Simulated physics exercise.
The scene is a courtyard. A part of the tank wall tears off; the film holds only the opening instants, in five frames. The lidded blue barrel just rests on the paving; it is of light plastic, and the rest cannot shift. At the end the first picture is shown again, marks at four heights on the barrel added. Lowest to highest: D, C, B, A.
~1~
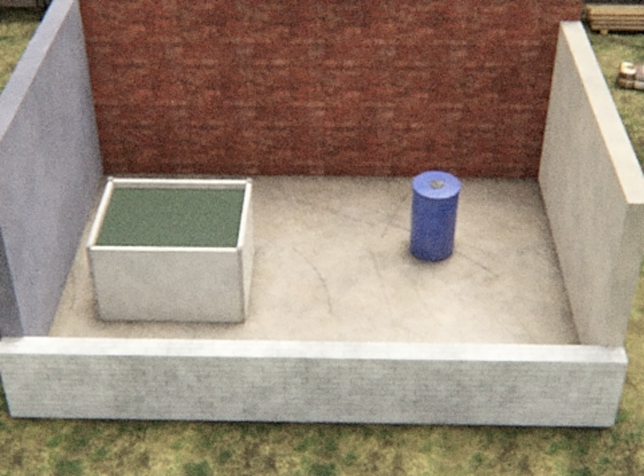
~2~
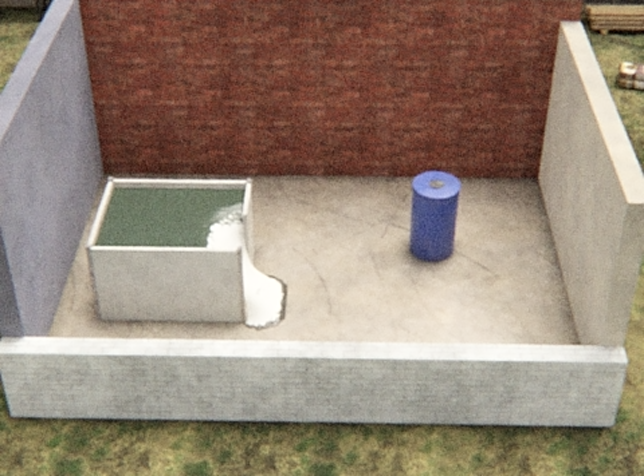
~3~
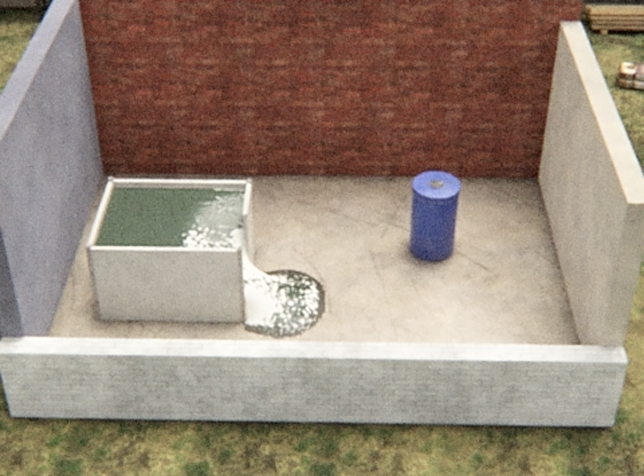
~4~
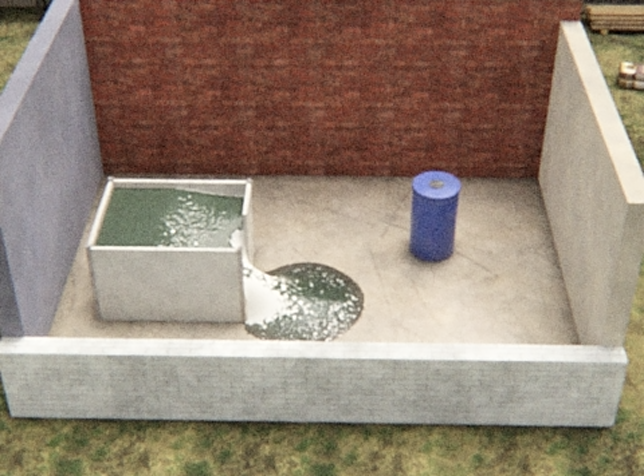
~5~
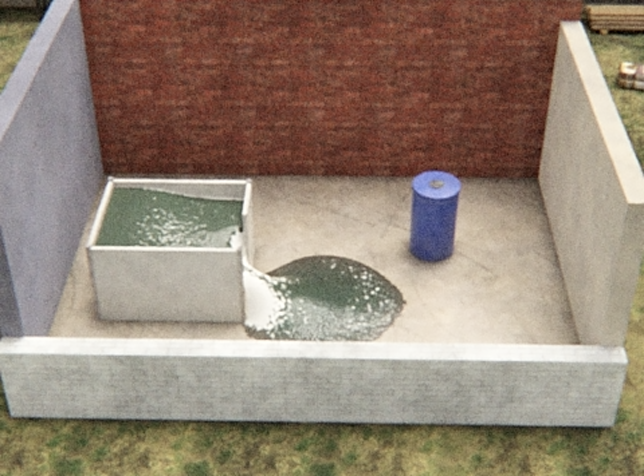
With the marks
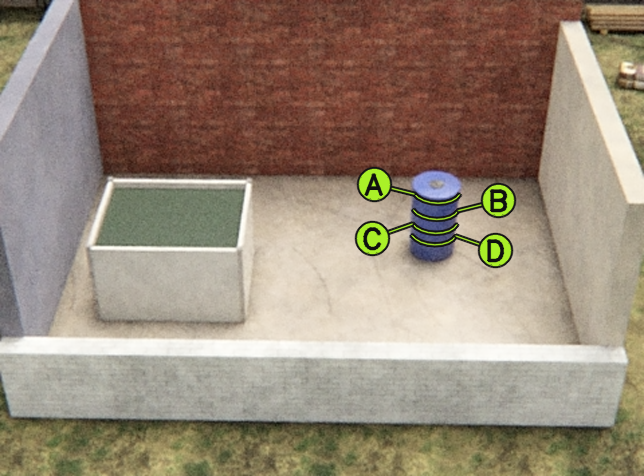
Water poured out of the right side of a full concrete tank in a walled courtyard, and the puddle spread across the ground to the right while the blue barrel stood still.
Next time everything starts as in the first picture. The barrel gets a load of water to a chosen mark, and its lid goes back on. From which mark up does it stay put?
Line D.
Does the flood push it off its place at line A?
No, that is safe.
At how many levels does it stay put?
All of them.
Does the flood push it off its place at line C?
No, not at all.
On the marked copy, A at (437, 203); B at (436, 219); C at (435, 233); D at (434, 244); from the bottom up D, C, B, A.
Choosing A, it does not move.
Choosing B, it does not move.
Choosing C, it does not move.
Choosing D, it does not move.
